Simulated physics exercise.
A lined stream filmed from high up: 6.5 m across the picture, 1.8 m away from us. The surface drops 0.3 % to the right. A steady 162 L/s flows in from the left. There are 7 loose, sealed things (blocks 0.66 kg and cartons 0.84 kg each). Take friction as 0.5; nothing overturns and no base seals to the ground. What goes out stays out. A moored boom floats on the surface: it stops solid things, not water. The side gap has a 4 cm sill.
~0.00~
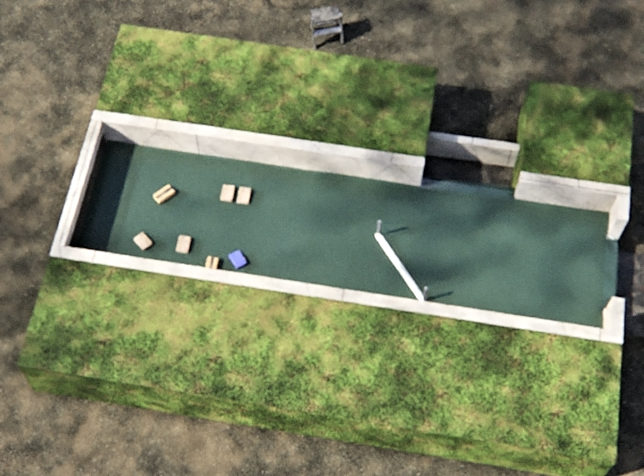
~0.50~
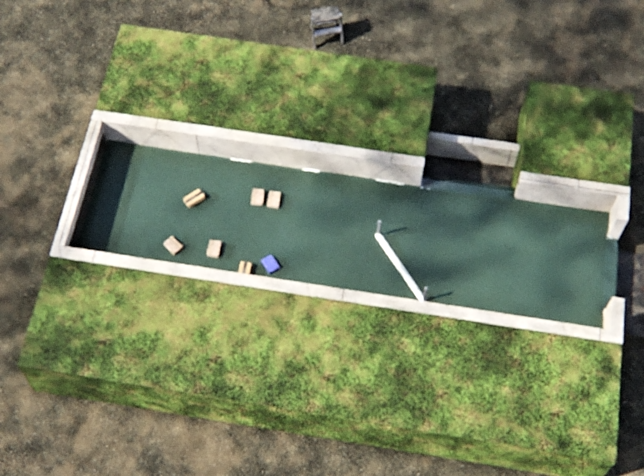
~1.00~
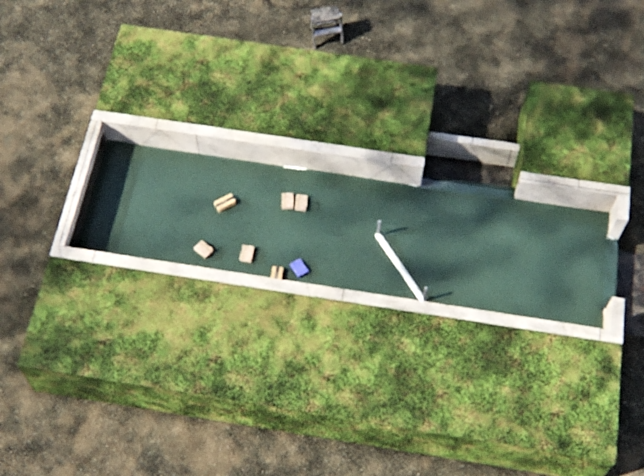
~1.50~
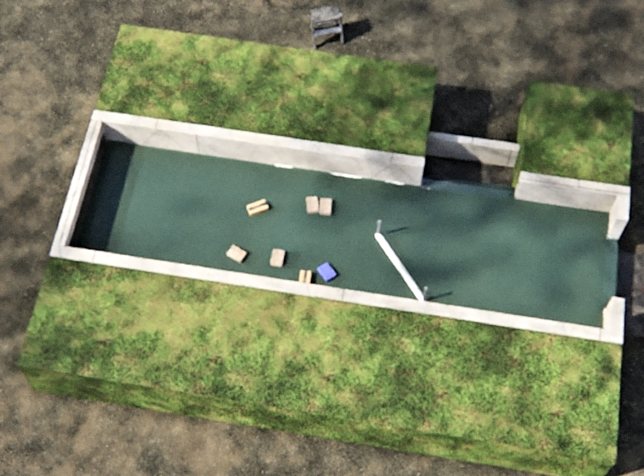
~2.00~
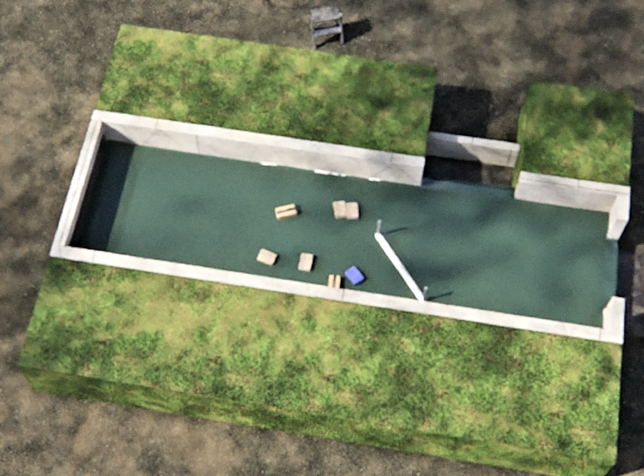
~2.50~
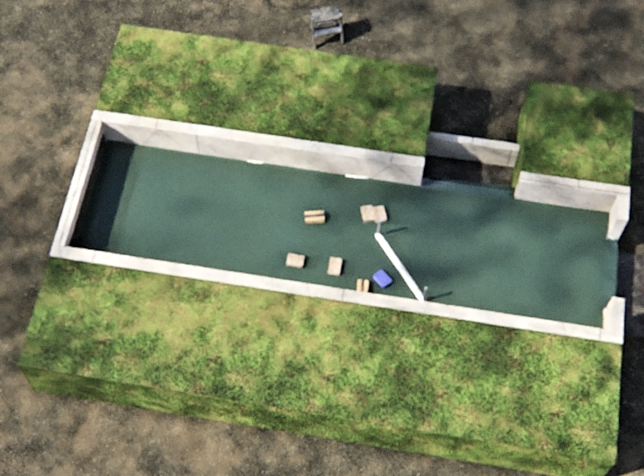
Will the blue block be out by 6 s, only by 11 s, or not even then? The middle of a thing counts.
That happens after the second time or never.
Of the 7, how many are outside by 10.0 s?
By then 3.
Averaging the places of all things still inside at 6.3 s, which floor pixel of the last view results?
Near (444, 265).
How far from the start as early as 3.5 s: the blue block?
Roughly 200 cm by then.
After 3.5 s the blue block is near (404, 286), 2.1 m from its start, afloat; 0 of 7 are out; 7 afloat.
After 6.3 s the blue block is near (409, 293), 2.1 m from its start, afloat; 1 of 7 are out; 6 afloat.
After 10.0 s the blue block is near (409, 293), 2.1 m from its start, afloat; 3 of 7 are out; 4 afloat.
After 14.0 s the blue block is near (409, 293), 2.1 m from its start, afloat; 3 of 7 are out; 4 afloat.
